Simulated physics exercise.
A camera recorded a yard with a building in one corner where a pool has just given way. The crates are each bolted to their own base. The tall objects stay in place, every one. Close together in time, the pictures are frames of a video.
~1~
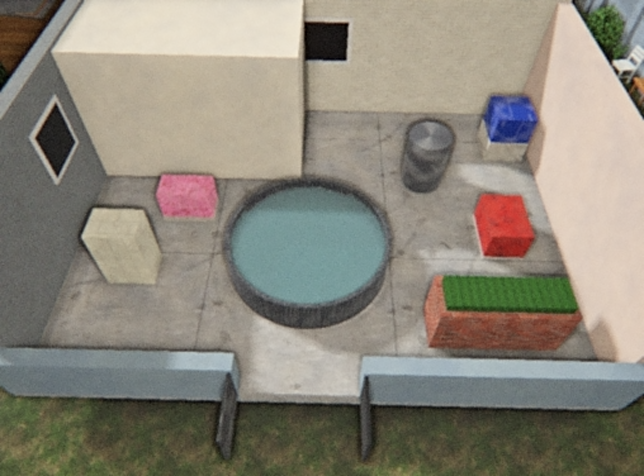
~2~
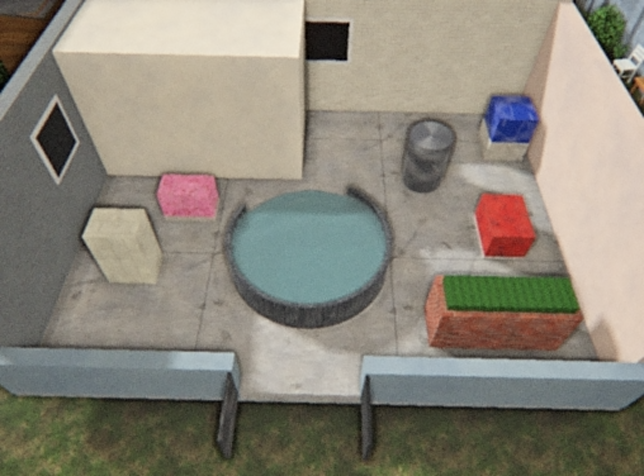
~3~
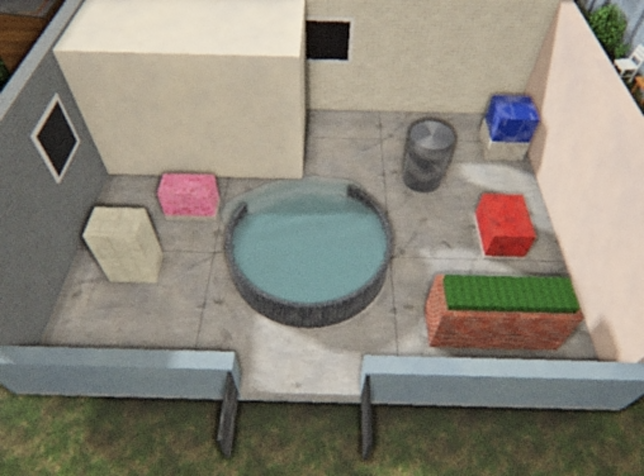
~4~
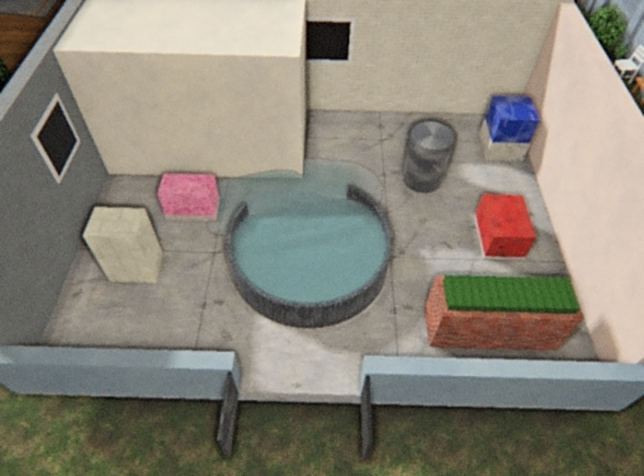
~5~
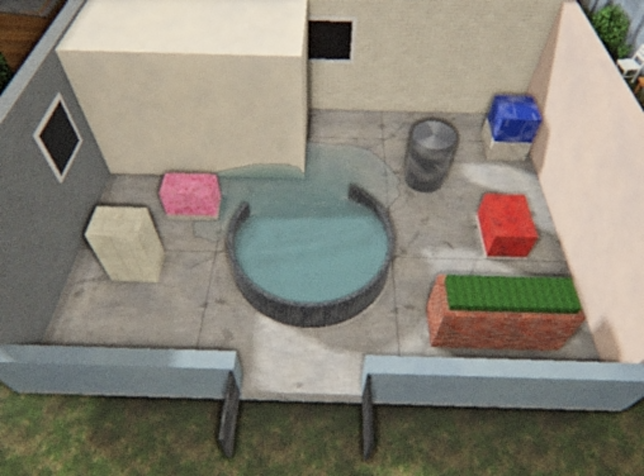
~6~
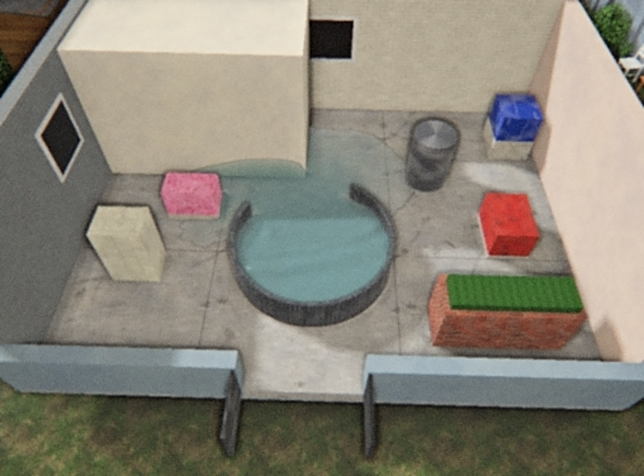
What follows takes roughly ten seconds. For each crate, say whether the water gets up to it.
My prediction: The pink crate doesn't remain clear of the water all along. The red crate doesn't remain clear of the water all along. The blue crate remains clear of the water all along.
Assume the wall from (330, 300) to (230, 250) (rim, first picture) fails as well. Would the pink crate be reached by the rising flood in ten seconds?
Outcome noted - pink crate goes wet.
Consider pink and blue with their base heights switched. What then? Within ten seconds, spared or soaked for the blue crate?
Result: Blue crate is hit.
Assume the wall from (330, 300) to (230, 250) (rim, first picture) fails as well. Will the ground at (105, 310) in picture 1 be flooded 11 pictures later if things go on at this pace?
Result for the point: Drenched.
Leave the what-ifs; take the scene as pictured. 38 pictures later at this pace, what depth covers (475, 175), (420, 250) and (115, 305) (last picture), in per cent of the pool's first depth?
Around 14, 4 and 6 percent, in that order.
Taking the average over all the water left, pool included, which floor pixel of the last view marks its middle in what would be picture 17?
Centre: Close to (294, 211).
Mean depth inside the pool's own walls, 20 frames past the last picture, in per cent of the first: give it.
I'd say around 32 per cent.
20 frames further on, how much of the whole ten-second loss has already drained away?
It should be close to 0 percent by then.
A moment on, water covers 25 % of the floor; the pink crate water round its plinth, the red crate not reached, the blue crate not reached.
Next, water covers 30 % of the floor; the pink crate water round its plinth, the red crate not reached, the blue crate not reached.
Then, water covers 55 % of the floor; the pink crate water round its plinth, the red crate not reached, the blue crate water round its plinth.
Later, water covers 85 % of the floor; the pink crate water round its plinth, the red crate water round its plinth, the blue crate water round its plinth.
In the end, water covers 100 % of the floor; the pink crate was topped, the red crate was topped, the blue crate stayed above the water.
